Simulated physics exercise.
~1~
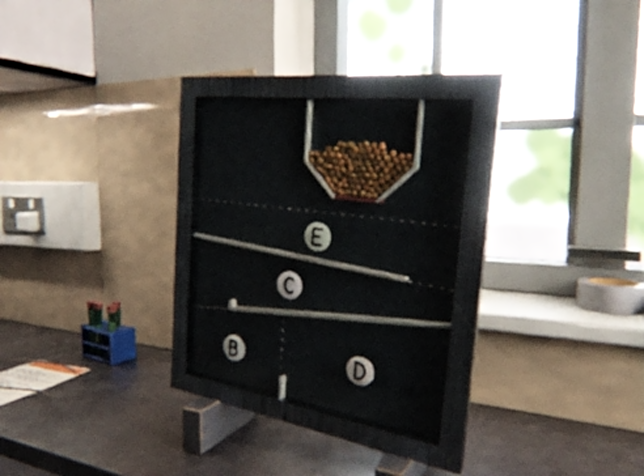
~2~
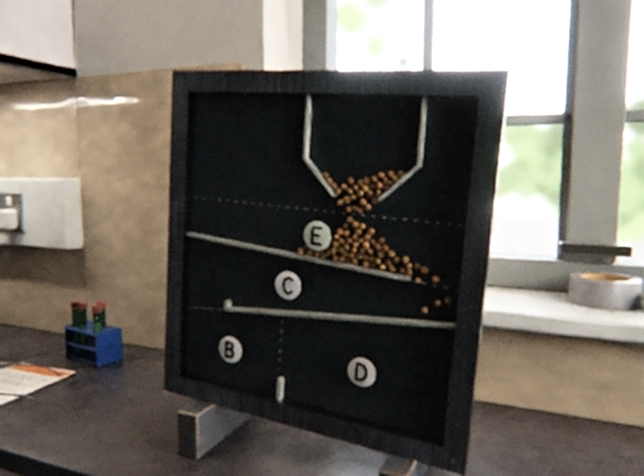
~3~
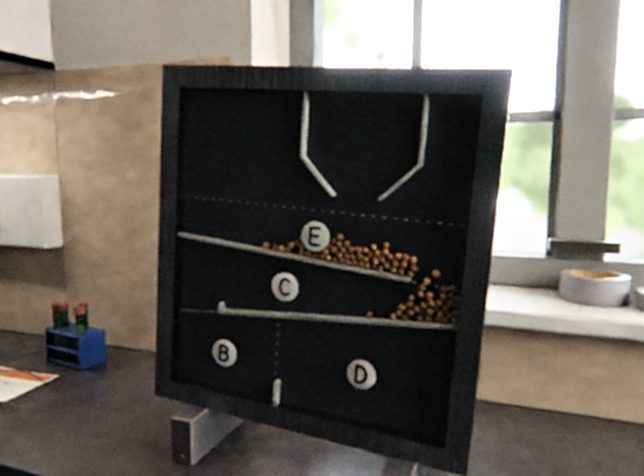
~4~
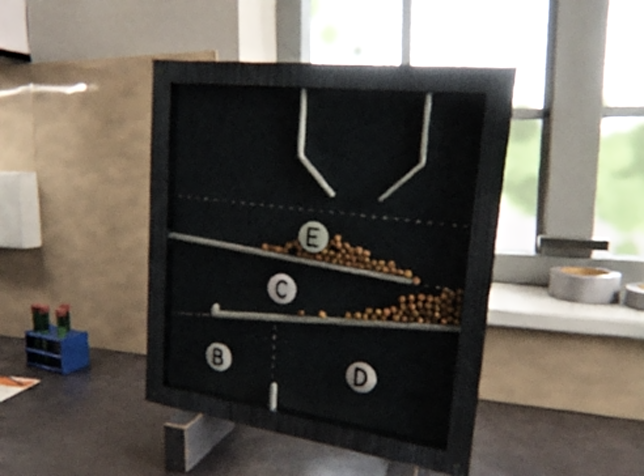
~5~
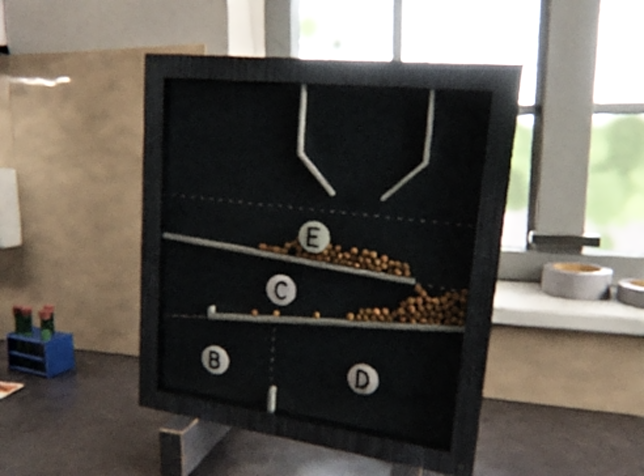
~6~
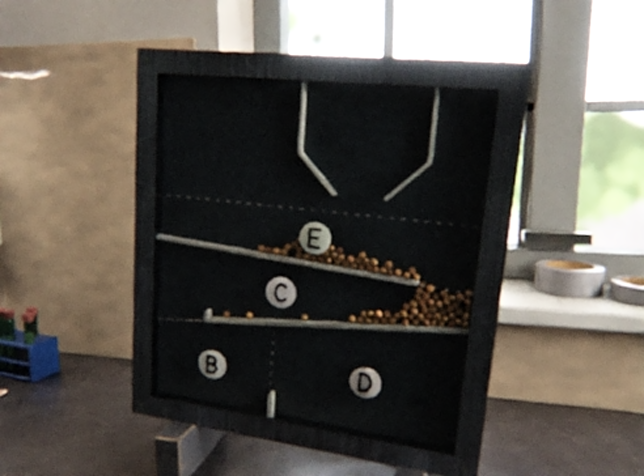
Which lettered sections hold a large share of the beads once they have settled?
Sections C and E each hold a large share of the beads, while sections B and D hold none.
